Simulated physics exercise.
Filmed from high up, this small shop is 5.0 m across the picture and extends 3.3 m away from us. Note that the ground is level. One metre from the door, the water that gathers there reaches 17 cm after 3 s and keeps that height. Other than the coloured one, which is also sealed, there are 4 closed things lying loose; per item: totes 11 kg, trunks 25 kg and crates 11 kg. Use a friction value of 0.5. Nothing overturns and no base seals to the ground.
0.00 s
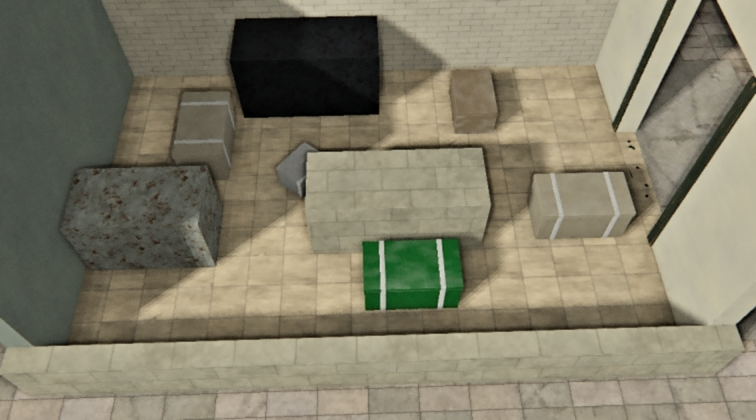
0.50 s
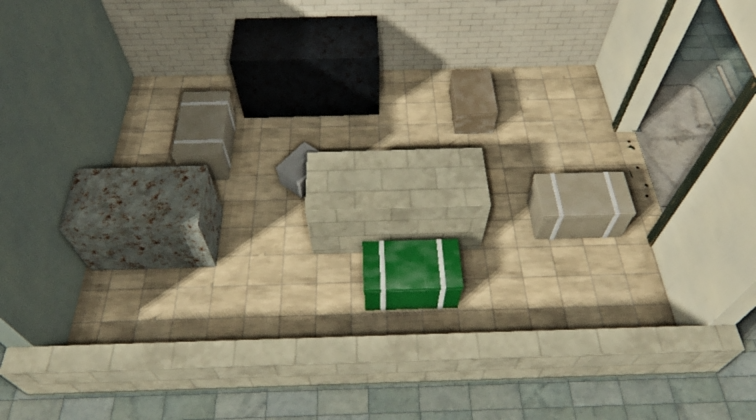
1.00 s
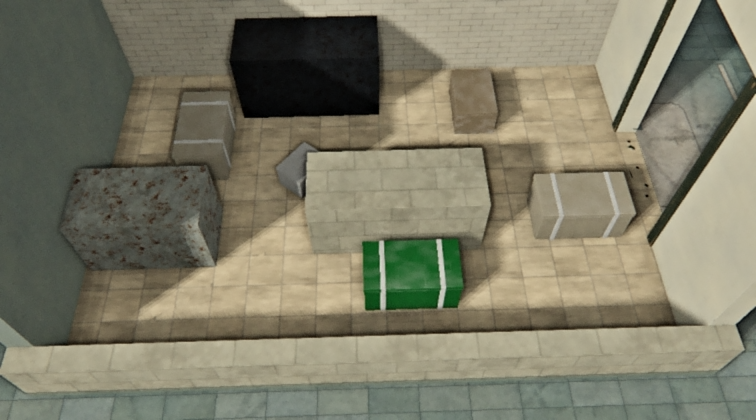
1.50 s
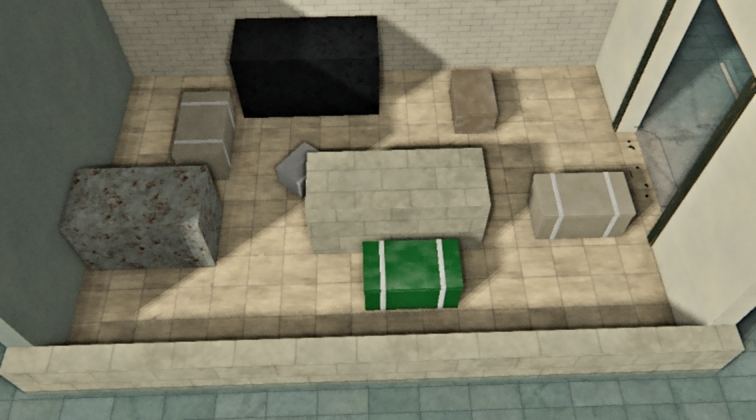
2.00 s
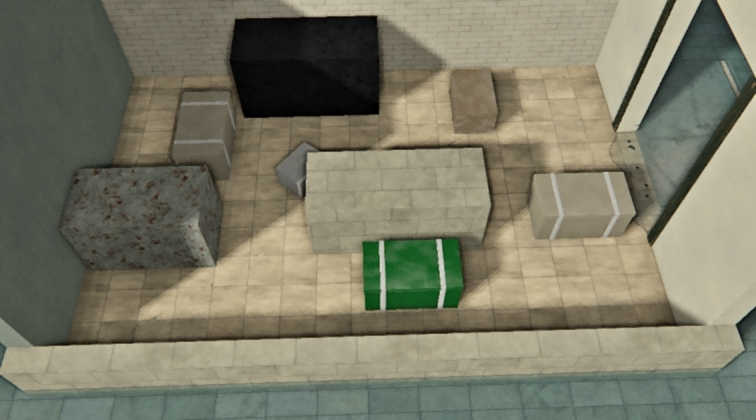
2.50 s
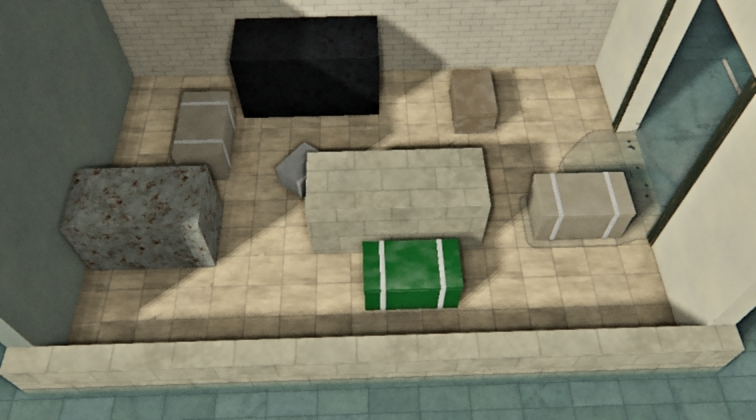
Small shop floor with a green trunk, pale boxes and blocks standing still, water pooling outside, then spreading in through the right doorway.
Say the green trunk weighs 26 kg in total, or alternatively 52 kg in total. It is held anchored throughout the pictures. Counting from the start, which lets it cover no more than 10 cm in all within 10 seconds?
It never needs the heavy one.
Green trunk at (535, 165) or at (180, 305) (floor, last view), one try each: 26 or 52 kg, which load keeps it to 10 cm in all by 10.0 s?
Respectively, the heavy option is needed and the light option succeeds.
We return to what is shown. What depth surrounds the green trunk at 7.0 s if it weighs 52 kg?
Roughly 2 cm.
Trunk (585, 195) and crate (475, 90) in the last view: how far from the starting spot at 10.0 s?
In turn: 120 cm, 250 cm.
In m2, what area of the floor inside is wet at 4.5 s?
Some 6.0 m2 of it.
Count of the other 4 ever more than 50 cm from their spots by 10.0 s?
I make it 3.
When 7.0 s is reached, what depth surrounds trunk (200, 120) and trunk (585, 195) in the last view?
Depths: Near 4 cm, then near 6 cm.
After 3.5 s the green trunk would be 0 cm from its start with 26 kg and 0 cm from its start with 52 kg; 0 cm of water round it then.
After 4.5 s the green trunk would be 0 cm from its start with 26 kg and 0 cm from its start with 52 kg; 0 cm of water round it then.
After 7.0 s the green trunk would be 0 cm from its start with 26 kg and 0 cm from its start with 52 kg; 2 cm of water round it then.
After 10.0 s the green trunk would be 0 cm from its start with 26 kg and 0 cm from its start with 52 kg; 6 cm of water round it then.
